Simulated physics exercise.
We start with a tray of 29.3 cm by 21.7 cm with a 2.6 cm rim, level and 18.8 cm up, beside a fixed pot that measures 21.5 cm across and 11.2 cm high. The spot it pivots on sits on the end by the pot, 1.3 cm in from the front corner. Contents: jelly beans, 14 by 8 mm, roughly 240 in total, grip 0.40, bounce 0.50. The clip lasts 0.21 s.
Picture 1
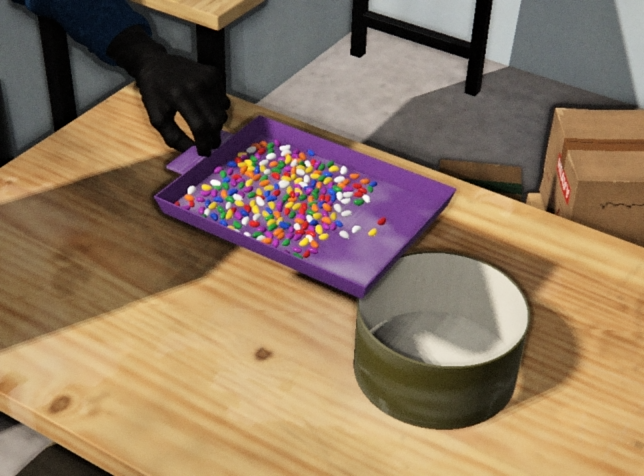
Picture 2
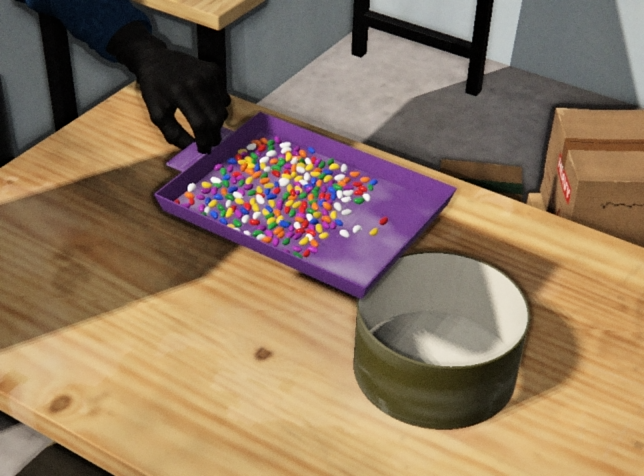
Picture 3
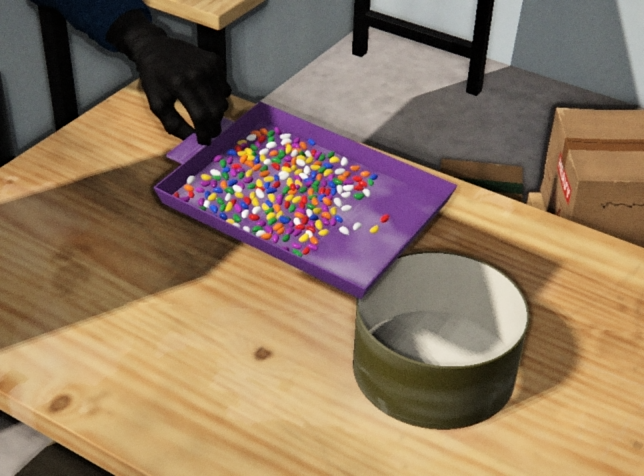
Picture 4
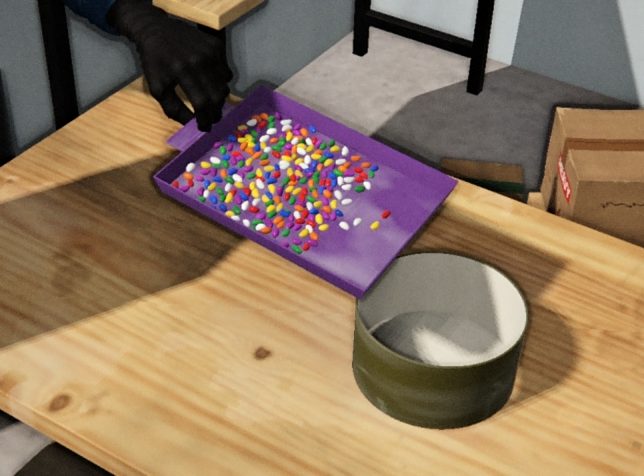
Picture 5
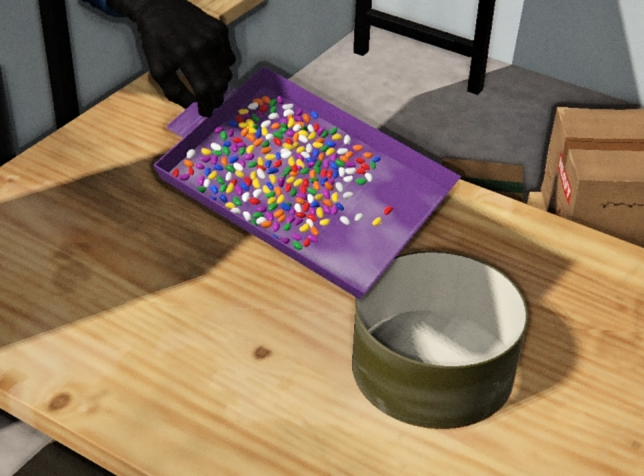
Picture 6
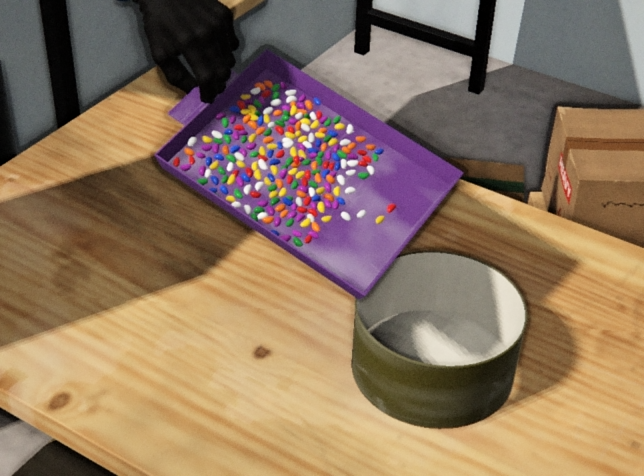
We see a purple tray scattered with colourful jelly beans beside a round green pot on a wooden table. A dark gloved hand at the tray's left end gradually raises it, tilting the tray toward the pot.
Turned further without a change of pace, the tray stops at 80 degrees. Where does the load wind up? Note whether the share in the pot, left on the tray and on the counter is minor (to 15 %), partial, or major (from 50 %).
Noted: Pot minor; tray minor; counter major.
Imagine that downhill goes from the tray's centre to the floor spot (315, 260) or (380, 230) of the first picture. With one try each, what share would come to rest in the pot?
First try: Around 0 percent; second try: Around 75 percent.
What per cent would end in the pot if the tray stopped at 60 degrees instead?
The pot would get around 5 per cent.
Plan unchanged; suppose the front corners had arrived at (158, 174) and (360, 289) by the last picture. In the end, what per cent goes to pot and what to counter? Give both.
Pot 0, counter 95.
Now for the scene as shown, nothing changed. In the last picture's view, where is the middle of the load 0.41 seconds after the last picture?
Close to pixel (362, 269).
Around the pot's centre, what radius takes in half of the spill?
About 24 centimetres.
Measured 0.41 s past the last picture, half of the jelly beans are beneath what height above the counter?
Around 24 cm up.
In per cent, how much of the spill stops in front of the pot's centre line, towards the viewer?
I'd put it at around 100 per cent.
Then, 0.24 s after the last picture, tilt 49 degrees; the tray holds 100 %, the pot 0 %.
Then, 0.41 s after the last picture, tilt 71 degrees; the tray holds 95 %, the pot 0 %.
Then, 0.69 s after the last picture, tilt 80 degrees; the tray holds 10 %, the pot 0 %.
In the end, pot 0 %, tray 5 %, counter 95 %.
